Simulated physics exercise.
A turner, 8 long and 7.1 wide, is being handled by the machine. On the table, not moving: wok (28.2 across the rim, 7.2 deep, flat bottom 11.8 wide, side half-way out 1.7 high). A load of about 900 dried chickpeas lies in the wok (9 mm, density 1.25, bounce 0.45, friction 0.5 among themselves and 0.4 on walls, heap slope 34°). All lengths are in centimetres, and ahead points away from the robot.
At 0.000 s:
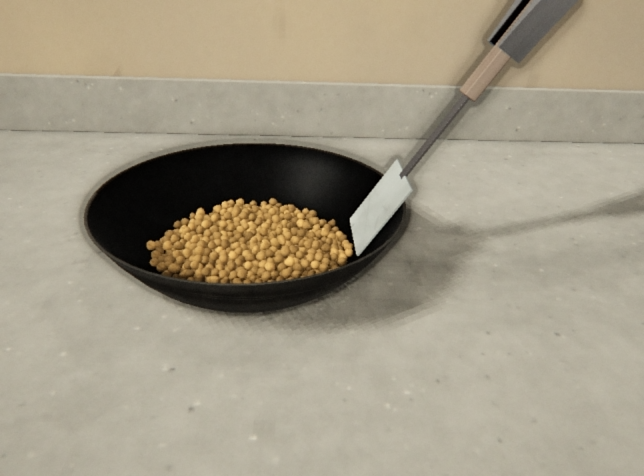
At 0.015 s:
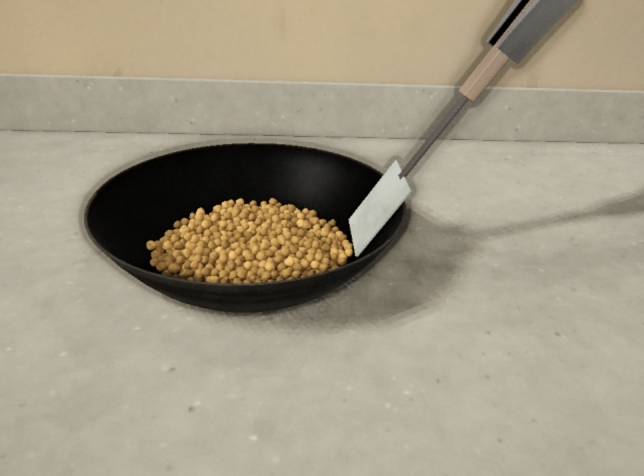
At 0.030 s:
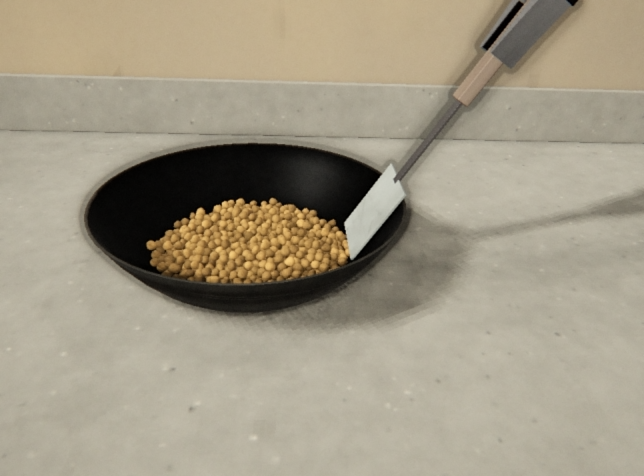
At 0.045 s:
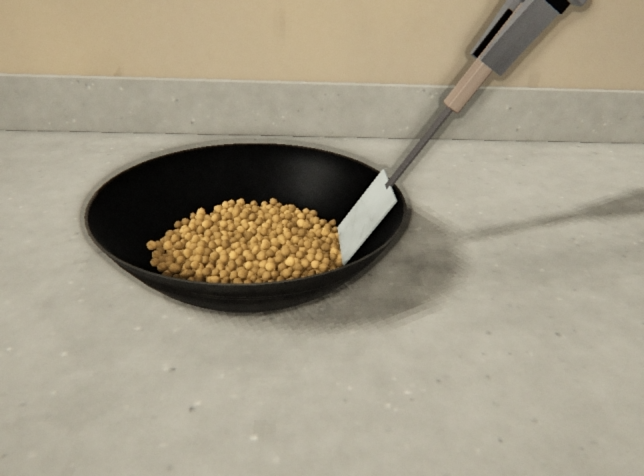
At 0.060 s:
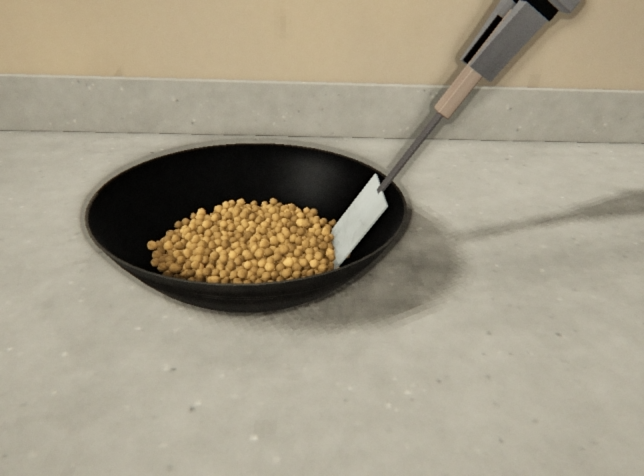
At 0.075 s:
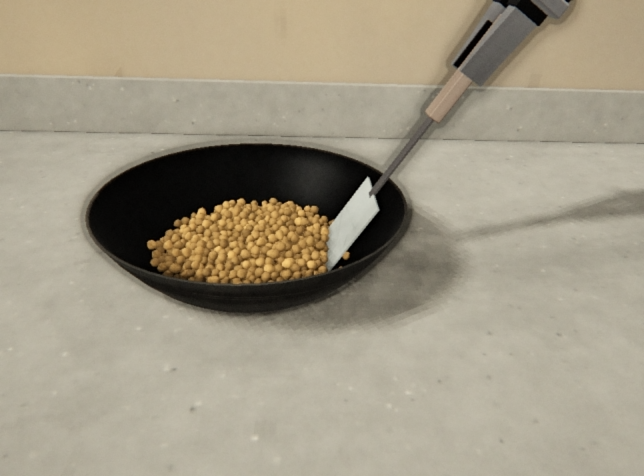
Metal turner held by a robotic arm edging slowly left into dried chickpeas heaped in a black wok on a grey tabletop.
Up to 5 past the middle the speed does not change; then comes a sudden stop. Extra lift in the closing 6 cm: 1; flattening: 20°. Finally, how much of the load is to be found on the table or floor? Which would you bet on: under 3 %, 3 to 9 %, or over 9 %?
I would bet on under 3 %.
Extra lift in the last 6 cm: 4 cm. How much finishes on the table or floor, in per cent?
Close to 0 in a hundred.
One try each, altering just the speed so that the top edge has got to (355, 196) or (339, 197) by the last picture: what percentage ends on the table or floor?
Close to 0 per cent in the first try and close to 0 per cent in the second.
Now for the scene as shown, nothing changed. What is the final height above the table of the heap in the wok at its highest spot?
Close to 5.5 centimetres high.
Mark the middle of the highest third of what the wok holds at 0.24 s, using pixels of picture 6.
(213, 233).
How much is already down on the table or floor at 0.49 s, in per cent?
Around 0 %.
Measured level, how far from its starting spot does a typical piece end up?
I'd guess close to 3 centimetres.
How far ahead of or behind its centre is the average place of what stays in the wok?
Some 3.5 cm ahead of the centre.
By 0.16 s, sloping 58°, highest piece 4 above the table; 900 in the wok.
By 0.24 s, sloping 49°, highest piece 5 above the table; 900 in the wok.
By 0.49 s, sloping 38°, highest piece 5 above the table; 900 in the wok.
By 1.54 s, sloping 38°, highest piece 5 above the table; 900 in the wok.
Final count, 900 in the wok. That is 0 % on the table or floor.
